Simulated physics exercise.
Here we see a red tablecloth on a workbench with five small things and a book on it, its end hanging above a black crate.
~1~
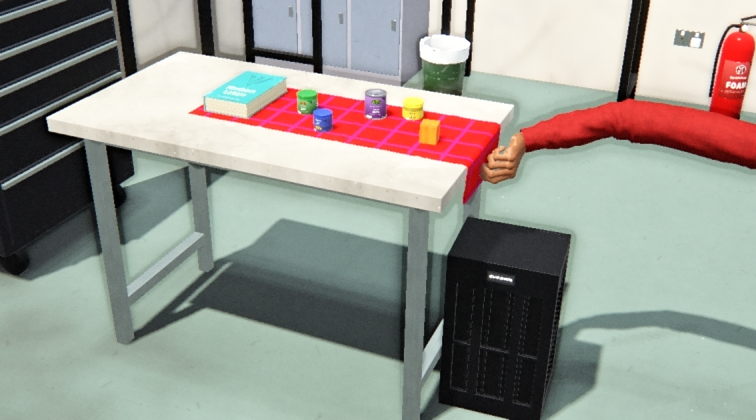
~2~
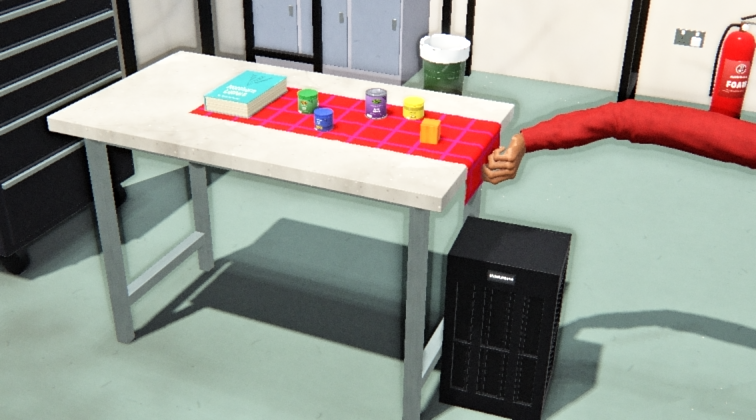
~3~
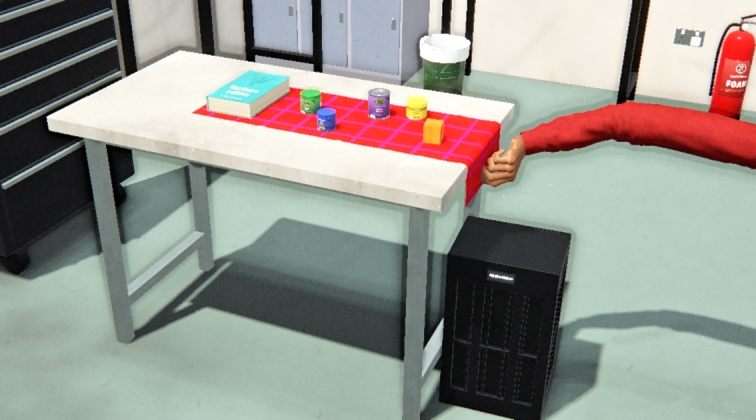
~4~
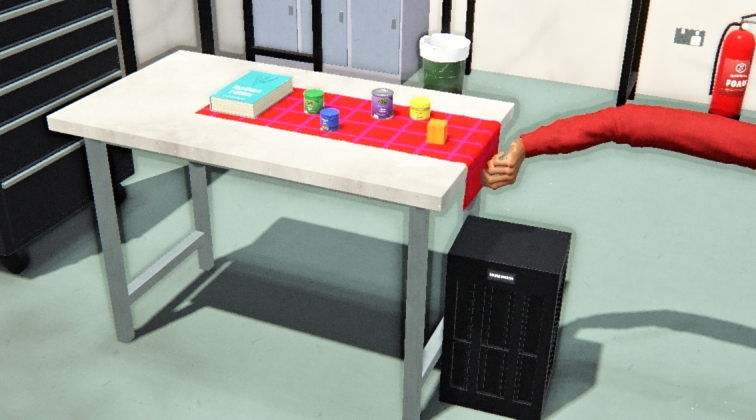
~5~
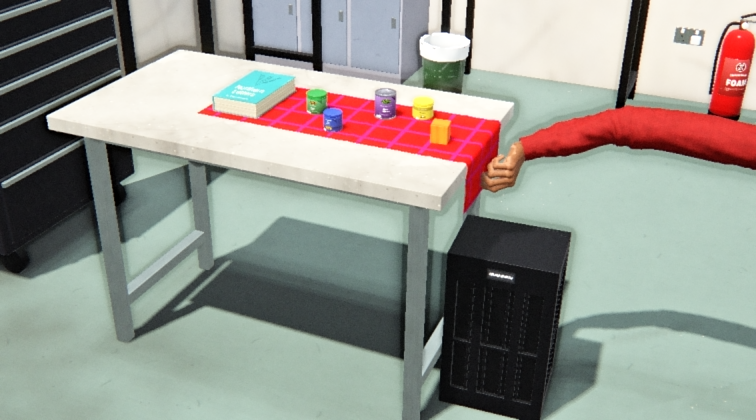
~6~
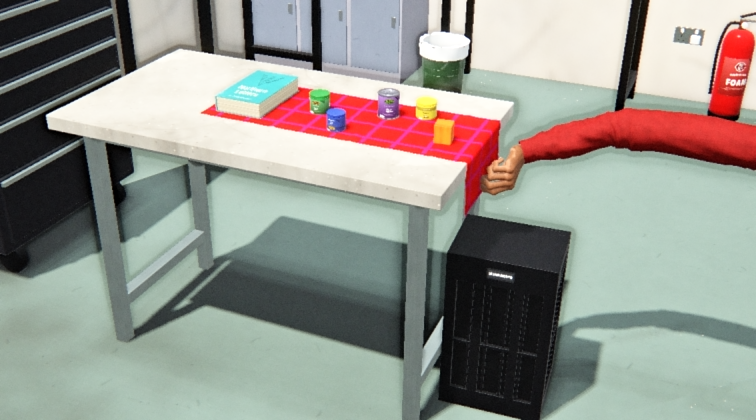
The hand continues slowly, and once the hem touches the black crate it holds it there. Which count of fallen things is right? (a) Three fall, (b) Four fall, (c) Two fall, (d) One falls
Option d: One falls.
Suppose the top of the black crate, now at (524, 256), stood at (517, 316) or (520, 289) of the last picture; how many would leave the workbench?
3 and 2.
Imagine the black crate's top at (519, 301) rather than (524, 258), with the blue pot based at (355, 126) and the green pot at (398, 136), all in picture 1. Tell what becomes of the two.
Looks like the blue pot hangs in there, and the green pot ends up down.
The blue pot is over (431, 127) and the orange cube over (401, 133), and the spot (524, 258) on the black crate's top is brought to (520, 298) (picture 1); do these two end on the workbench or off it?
As for the blue pot, it leaves the top; as for the orange cube, it leaves the top.
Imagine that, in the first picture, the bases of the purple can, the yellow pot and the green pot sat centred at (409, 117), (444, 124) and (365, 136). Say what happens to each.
The purple can stays put; the yellow pot ends up off; the green pot stays put.
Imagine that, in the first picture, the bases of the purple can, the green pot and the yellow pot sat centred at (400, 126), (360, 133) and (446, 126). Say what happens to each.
I'd say the purple can hangs on, the green pot hangs on, and the yellow pot takes a fall.
Soon after, hem near (479, 225); orange cube gone.
After that, hem on the crate; orange cube gone.
In the end, hem on the crate; orange cube gone. The count of fallen things is one.
